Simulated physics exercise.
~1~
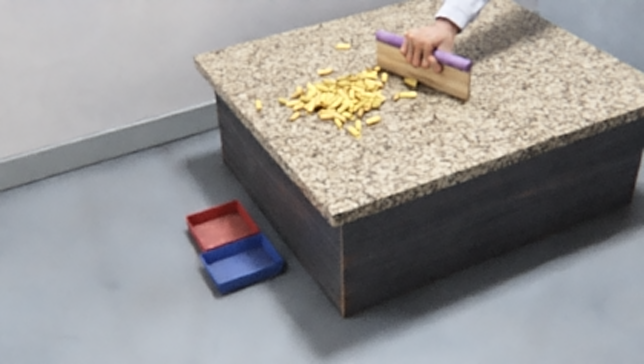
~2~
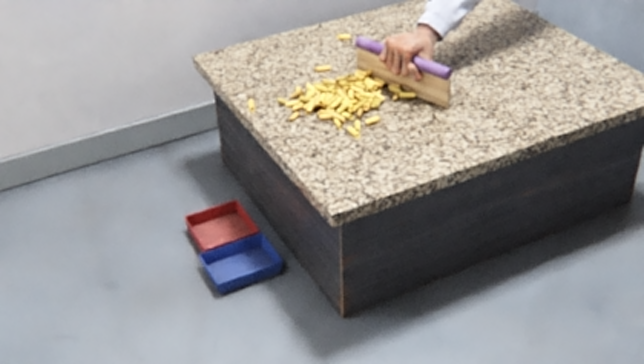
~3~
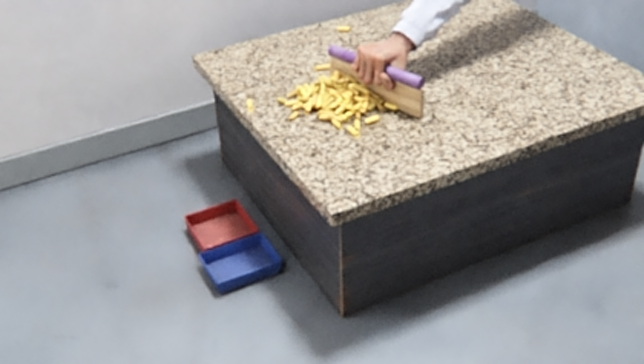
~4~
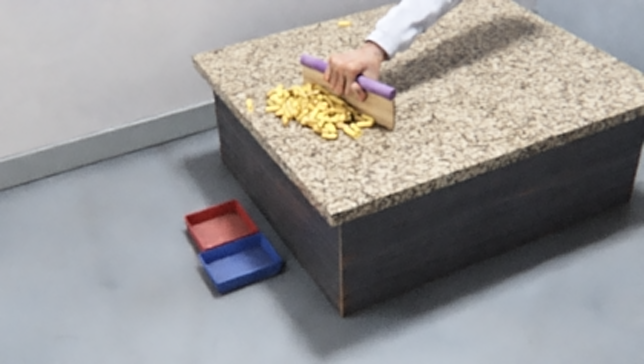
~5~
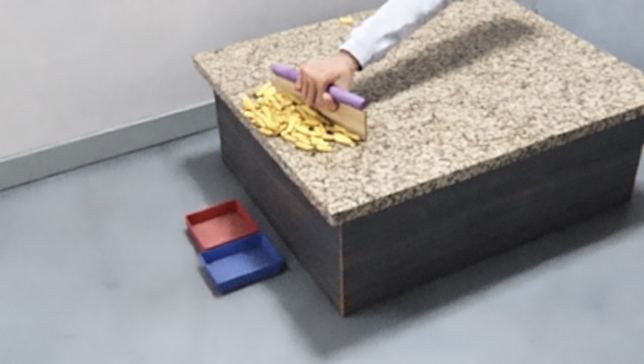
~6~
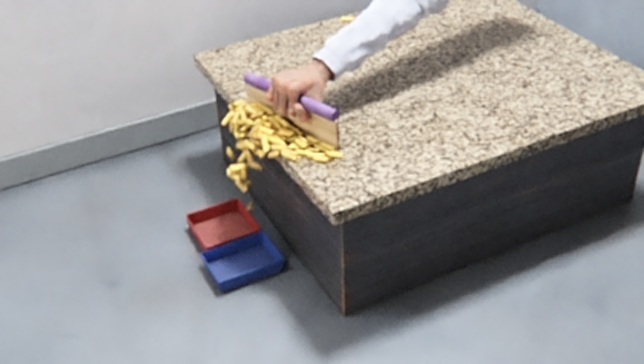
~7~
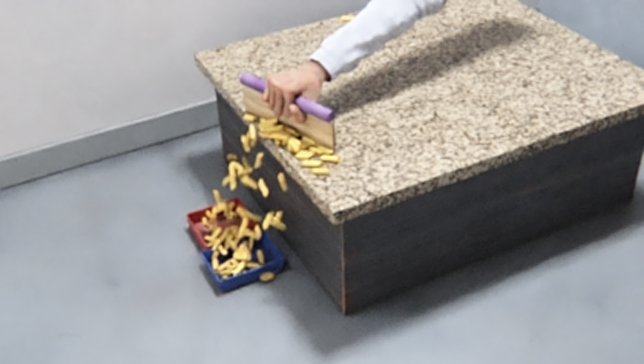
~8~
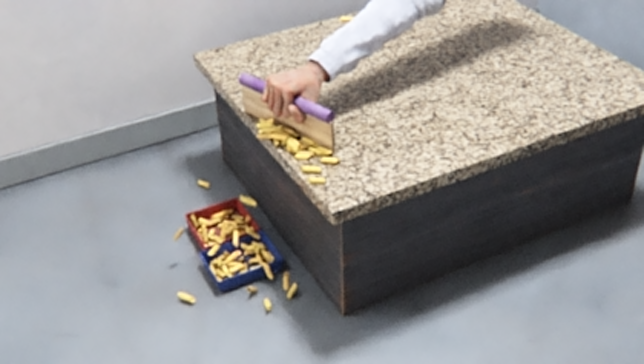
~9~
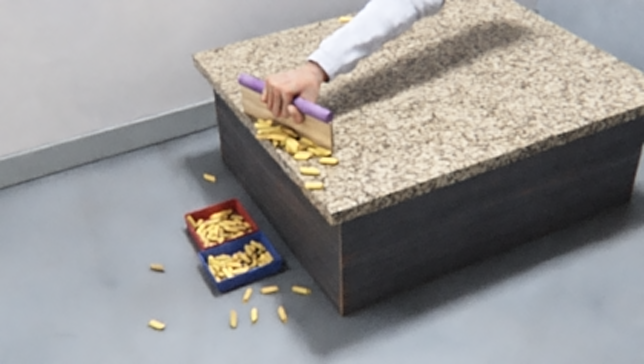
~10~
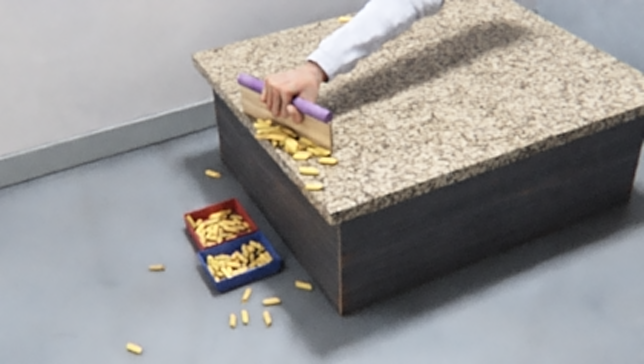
A hand gripping a purple-handled scraper pushed a pile of yellow pasta pieces leftward across a speckled tabletop and over the edge, where many tumbled into red and blue trays below, some scattered on the floor, and the rest stayed beside the stopped blade.
